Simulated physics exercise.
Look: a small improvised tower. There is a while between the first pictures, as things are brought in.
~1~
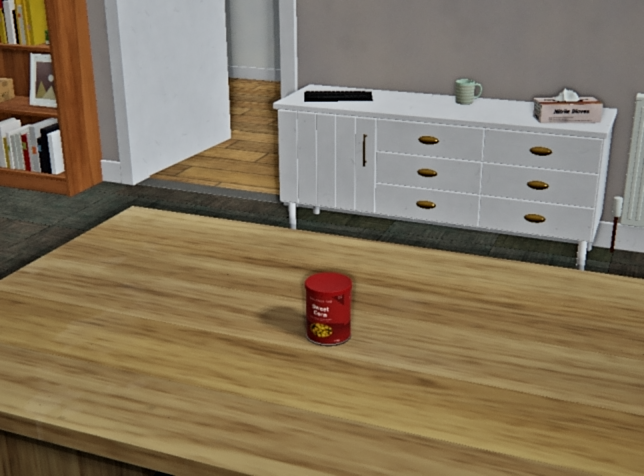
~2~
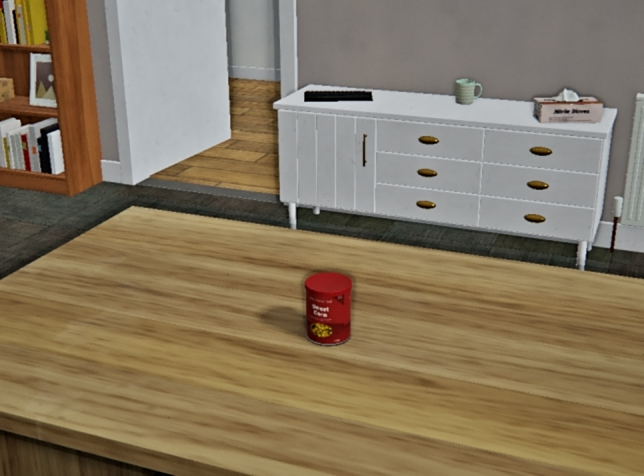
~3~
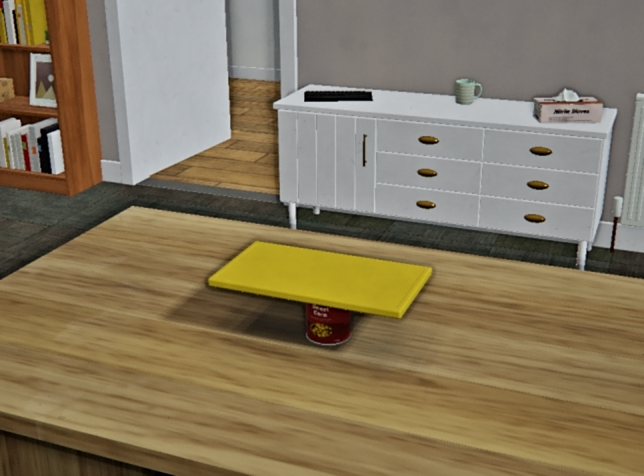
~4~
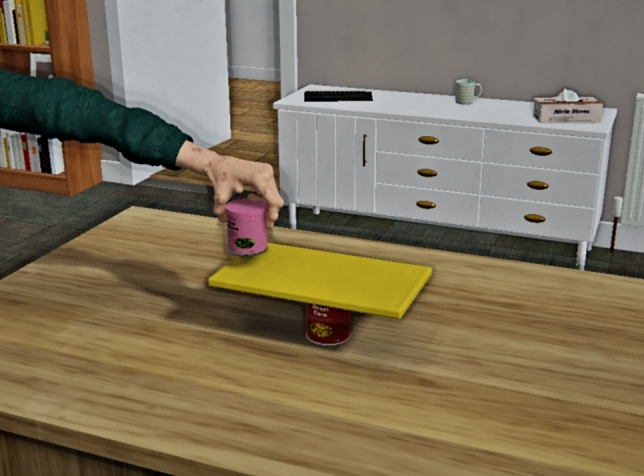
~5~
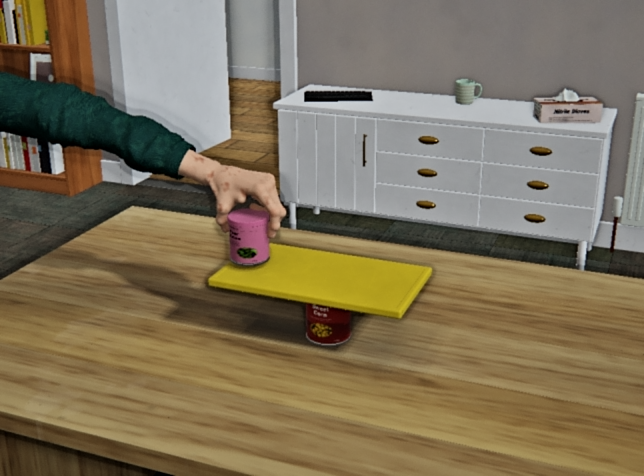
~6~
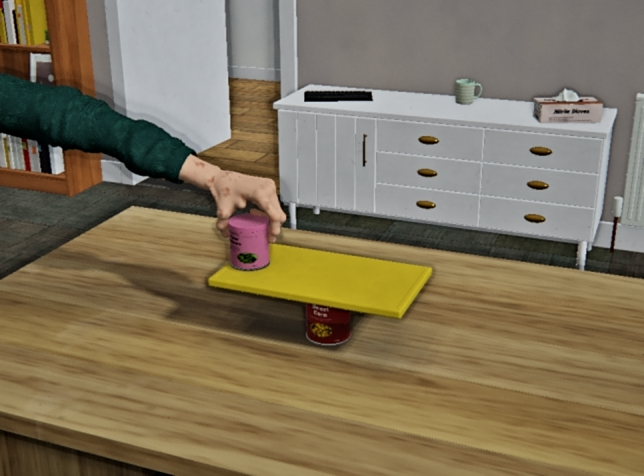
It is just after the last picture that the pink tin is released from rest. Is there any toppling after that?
Yes, there is toppling.
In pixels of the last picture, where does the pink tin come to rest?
At about (204, 308).
Then, 0.40 s after the last picture, pink tin now fallen; yellow lid tipped 35° from how it was.
Then, 0.70 s after the last picture, yellow lid tipped 31° from how it was.
At rest, fallen, pink tin; the other 2 in place. Seen from the same camera at the end, pink tin near (204, 307). The stack loses its balance.
